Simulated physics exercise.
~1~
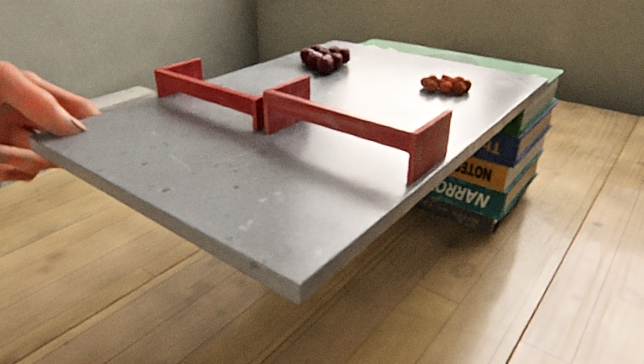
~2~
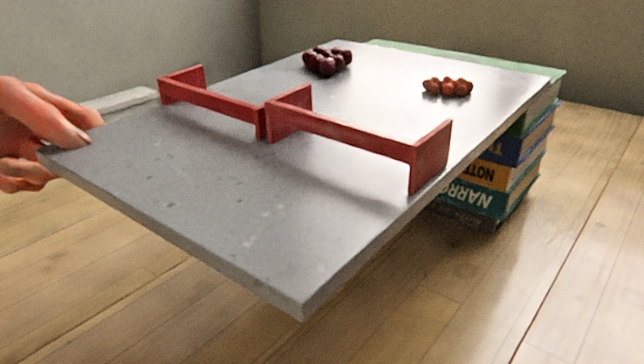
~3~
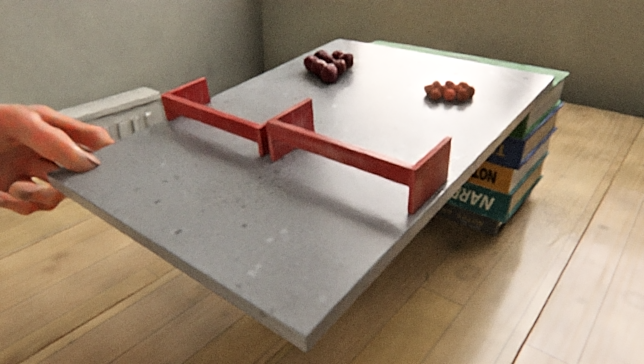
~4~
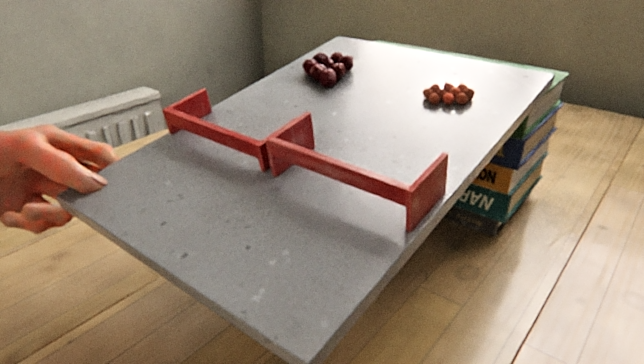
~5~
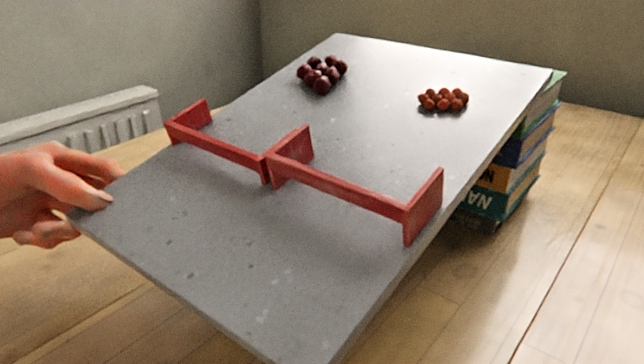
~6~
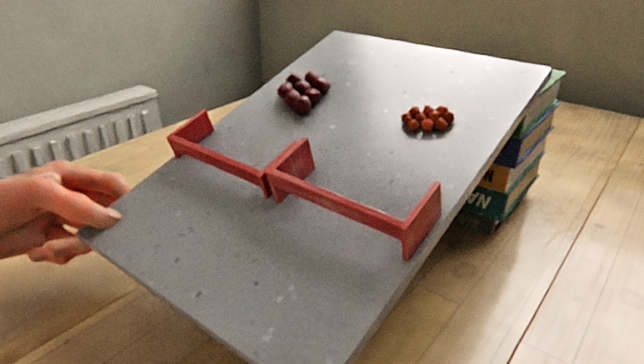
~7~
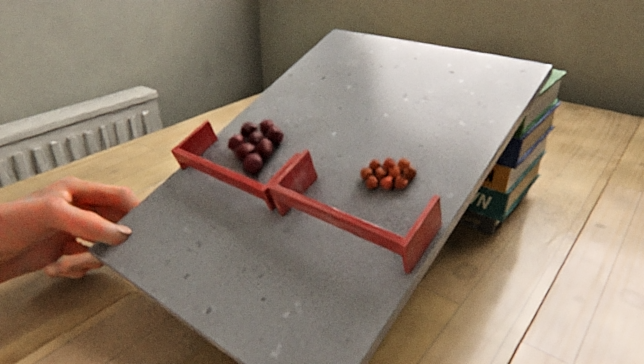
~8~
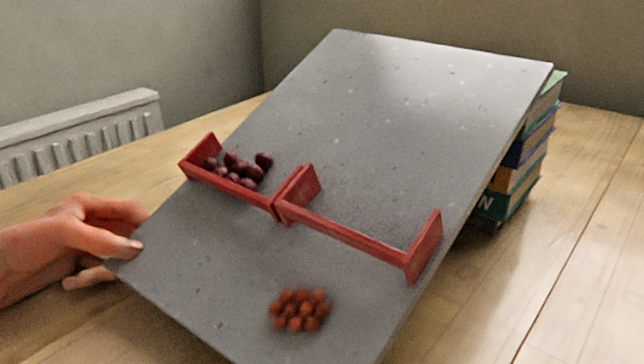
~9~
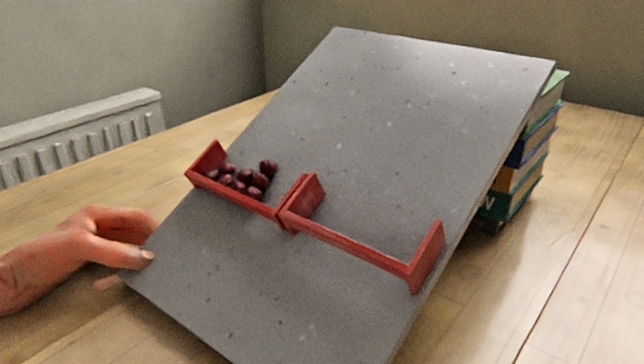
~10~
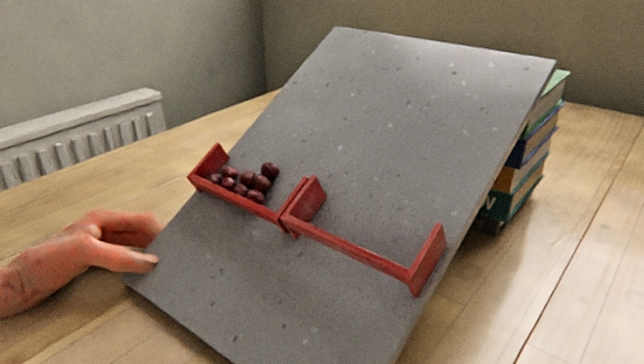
The footage shows a hand lowering one end of a grey board propped on books until both clusters of small balls slide down; the orange-brown cluster passes its red gate and leaves view, while the dark red one gathers behind its own gate as the board rests steeply sloped.
